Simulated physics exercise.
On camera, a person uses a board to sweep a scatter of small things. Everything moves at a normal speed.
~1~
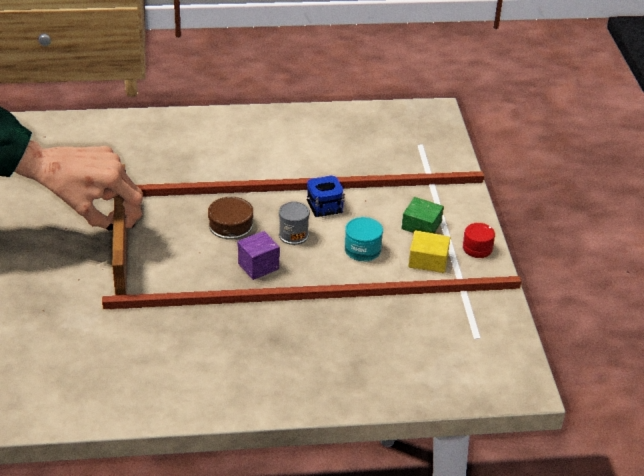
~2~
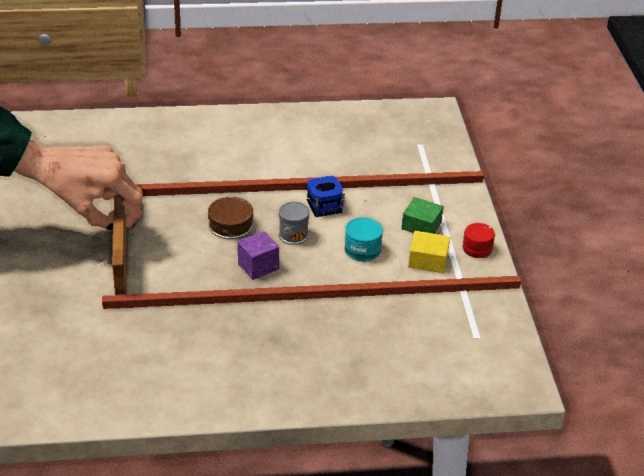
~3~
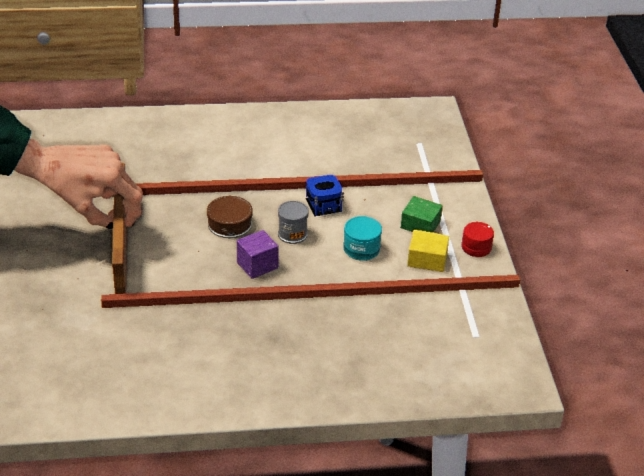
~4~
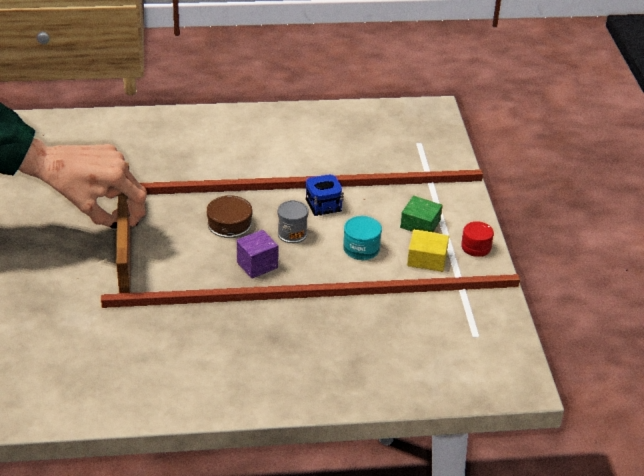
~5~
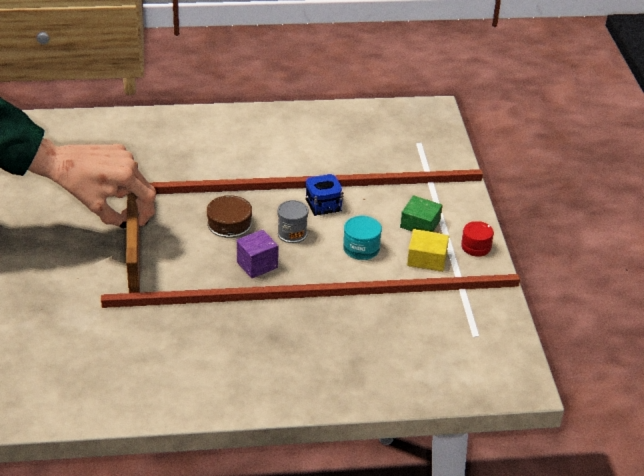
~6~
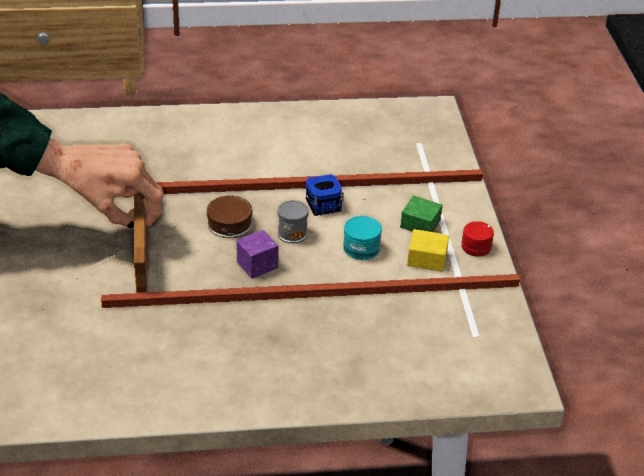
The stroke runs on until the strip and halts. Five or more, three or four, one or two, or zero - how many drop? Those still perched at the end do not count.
One to two lost.
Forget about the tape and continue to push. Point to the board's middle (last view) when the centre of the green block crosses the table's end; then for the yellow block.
Near (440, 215), then near (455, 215).
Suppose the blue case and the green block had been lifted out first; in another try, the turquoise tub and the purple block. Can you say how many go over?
The answer is 1 and then 0.
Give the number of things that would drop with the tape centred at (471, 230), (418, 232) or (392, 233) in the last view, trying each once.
4, 0, 0.
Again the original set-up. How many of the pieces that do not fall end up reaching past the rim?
The total would be 3.
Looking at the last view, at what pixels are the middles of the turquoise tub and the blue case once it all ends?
Near (496, 232) and (449, 182).
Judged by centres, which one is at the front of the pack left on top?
It would be the green block, I'd say.
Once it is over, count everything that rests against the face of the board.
The number is 4.
Early on, none off yet; red lid at rest near (478, 239); green block at rest near (422, 216); yellow block at rest near (428, 250).
A while later, none off yet; red lid moving near (485, 239); green block travelled about its own width near (456, 216); yellow block travelled about its own width near (469, 259).
Finally, the number that fall off is one or two; lost, red lid.
